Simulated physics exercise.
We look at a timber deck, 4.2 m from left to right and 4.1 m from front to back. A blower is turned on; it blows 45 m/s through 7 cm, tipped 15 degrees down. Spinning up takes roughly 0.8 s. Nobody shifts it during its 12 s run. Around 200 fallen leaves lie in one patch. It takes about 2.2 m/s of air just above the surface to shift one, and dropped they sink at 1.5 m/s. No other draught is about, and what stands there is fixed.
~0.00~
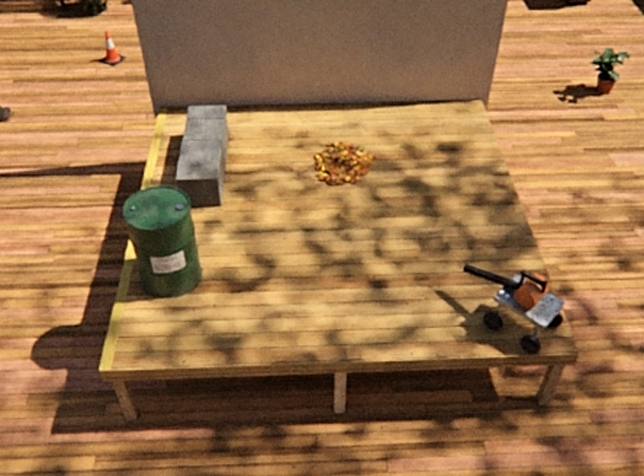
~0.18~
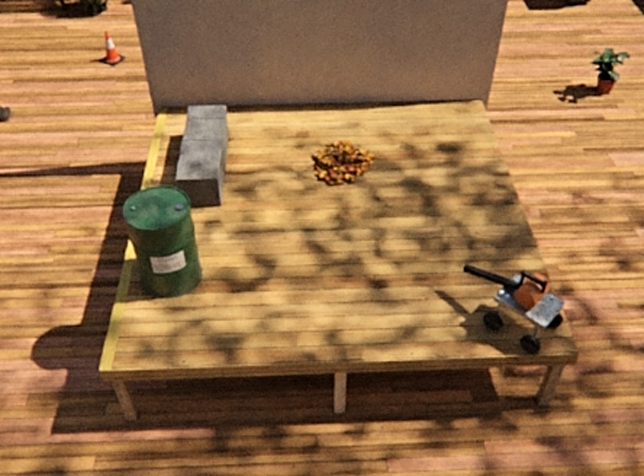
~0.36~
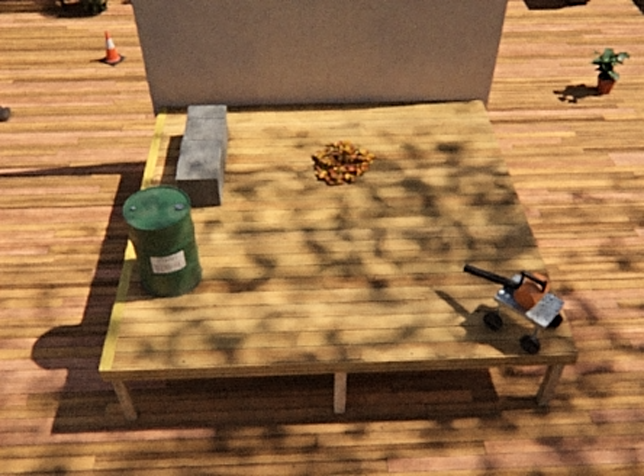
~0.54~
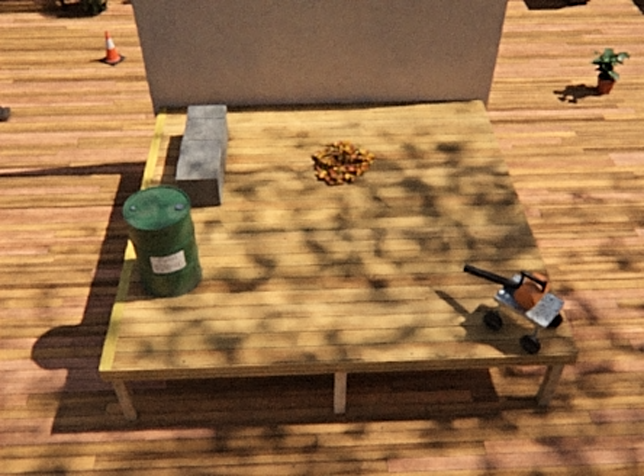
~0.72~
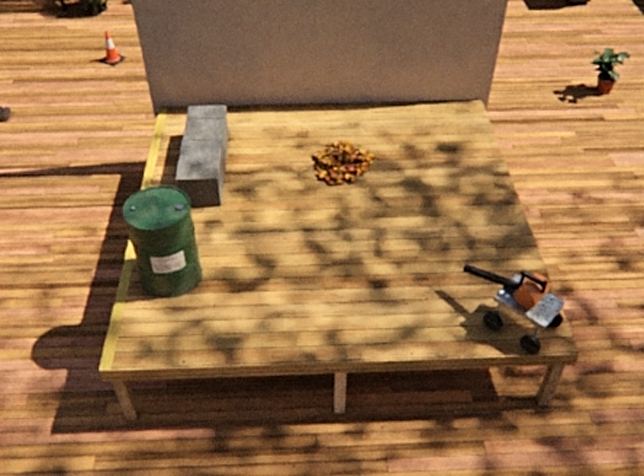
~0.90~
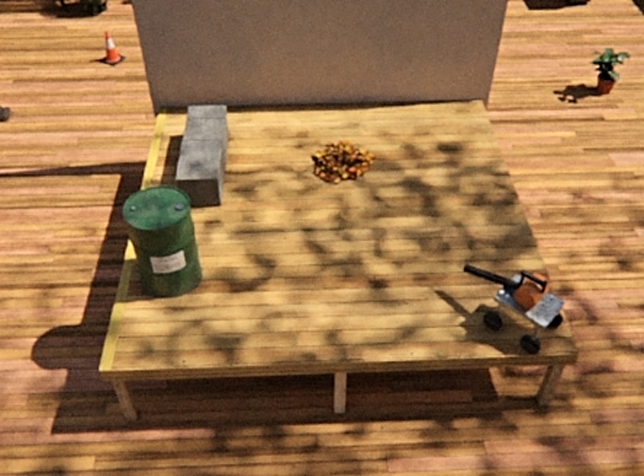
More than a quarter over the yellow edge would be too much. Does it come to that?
As for a quarter going over the yellow edge: No.
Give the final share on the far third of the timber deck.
About 90 %.
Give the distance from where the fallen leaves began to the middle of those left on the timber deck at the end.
Roughly 1.2 m.
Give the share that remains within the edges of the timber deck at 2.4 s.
Some 100 per cent.
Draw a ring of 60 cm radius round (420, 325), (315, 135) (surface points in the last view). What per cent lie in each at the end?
In turn about 0 %, 40 %.
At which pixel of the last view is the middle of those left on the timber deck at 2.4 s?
Around (298, 112).
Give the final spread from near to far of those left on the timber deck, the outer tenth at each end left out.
Roughly 0.4 m.
After 2.4 s, 85 % are on the move or not yet settled, 2 % are over the yellow edge; the middle of those still in play is near (298, 112).
After 3.8 s, 60 % are on the move or not yet settled, 5 % are over the yellow edge; the middle of those still in play is near (296, 108).
After 6.6 s, 41 % are on the move or not yet settled, 7 % are over the yellow edge; the middle of those still in play is near (298, 105).
After 12.0 s, at the end, 10 % are over the yellow edge; the middle of those still in play is near (302, 107).
